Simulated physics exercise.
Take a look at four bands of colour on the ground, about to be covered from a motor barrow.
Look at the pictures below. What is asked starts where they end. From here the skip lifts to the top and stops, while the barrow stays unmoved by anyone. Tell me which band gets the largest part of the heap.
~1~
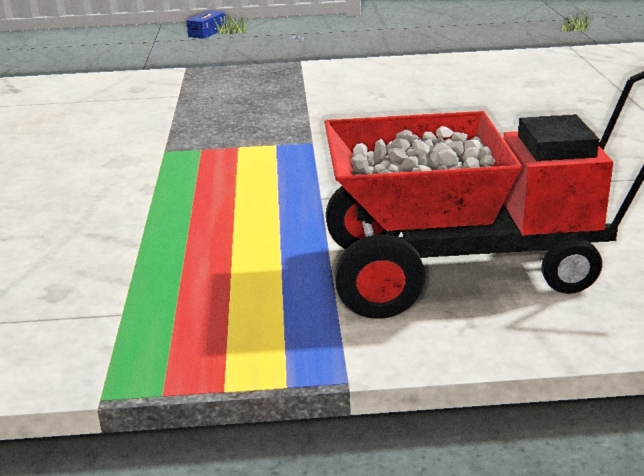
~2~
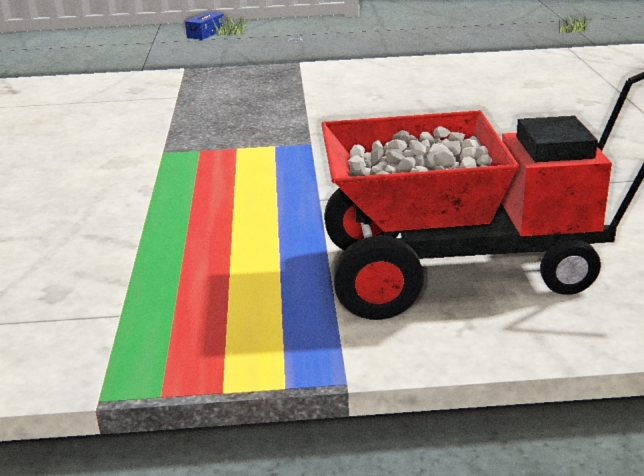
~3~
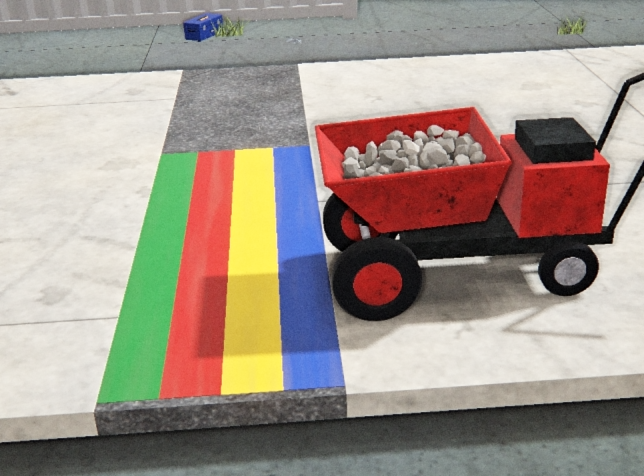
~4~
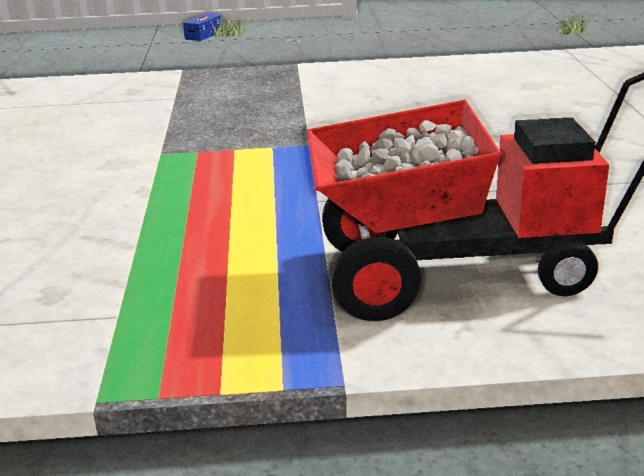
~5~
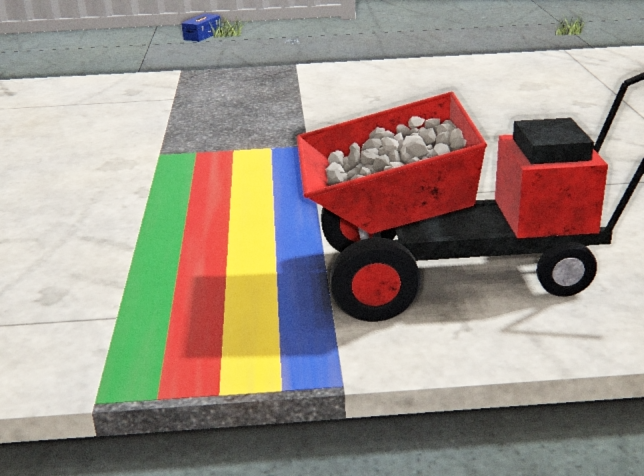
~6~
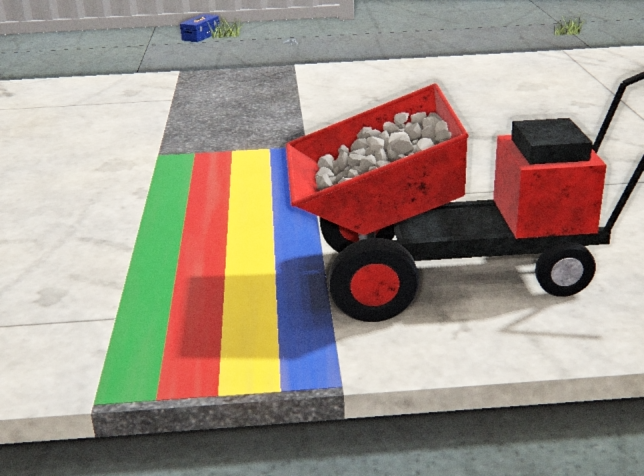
I would say the red band gets the largest part.
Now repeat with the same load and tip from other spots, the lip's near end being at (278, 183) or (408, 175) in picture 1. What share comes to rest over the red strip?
Roughly 30 percent the first time, roughly 10 percent the second.
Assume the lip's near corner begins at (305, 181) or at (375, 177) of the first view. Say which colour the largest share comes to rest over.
To begin with the red strip, and after that the yellow one.
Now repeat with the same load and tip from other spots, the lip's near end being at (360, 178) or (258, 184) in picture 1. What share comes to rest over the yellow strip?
In order, 40 % followed by 0 %.
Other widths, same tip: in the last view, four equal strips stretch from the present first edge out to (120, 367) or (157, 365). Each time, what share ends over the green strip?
I get 20 % for the first one and 30 % for the second.
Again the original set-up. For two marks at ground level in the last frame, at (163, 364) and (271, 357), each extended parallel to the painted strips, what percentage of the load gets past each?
Roughly 20 per cent, then roughly 90 per cent.
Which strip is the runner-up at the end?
Next in line is the yellow strip.
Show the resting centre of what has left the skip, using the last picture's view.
I'd put the middle somewhere around (204, 291).
Just after the last frame, skip tipped steeply; every one in the skip.
A moment on, skip tipped right over; the larger part in the skip; about a tenth over the yellow strip; about a tenth over the red strip.
Further on, skip tipped right over; about a tenth in the skip; roughly a quarter over the yellow strip; roughly a third over the red strip; about a tenth over the green strip; just a few off the paint.
When it is over, skip tipped right over; about a tenth in the skip; not one over the blue strip; roughly a quarter over the yellow strip; roughly a third over the red strip; about a tenth over the green strip; just a few off the paint.
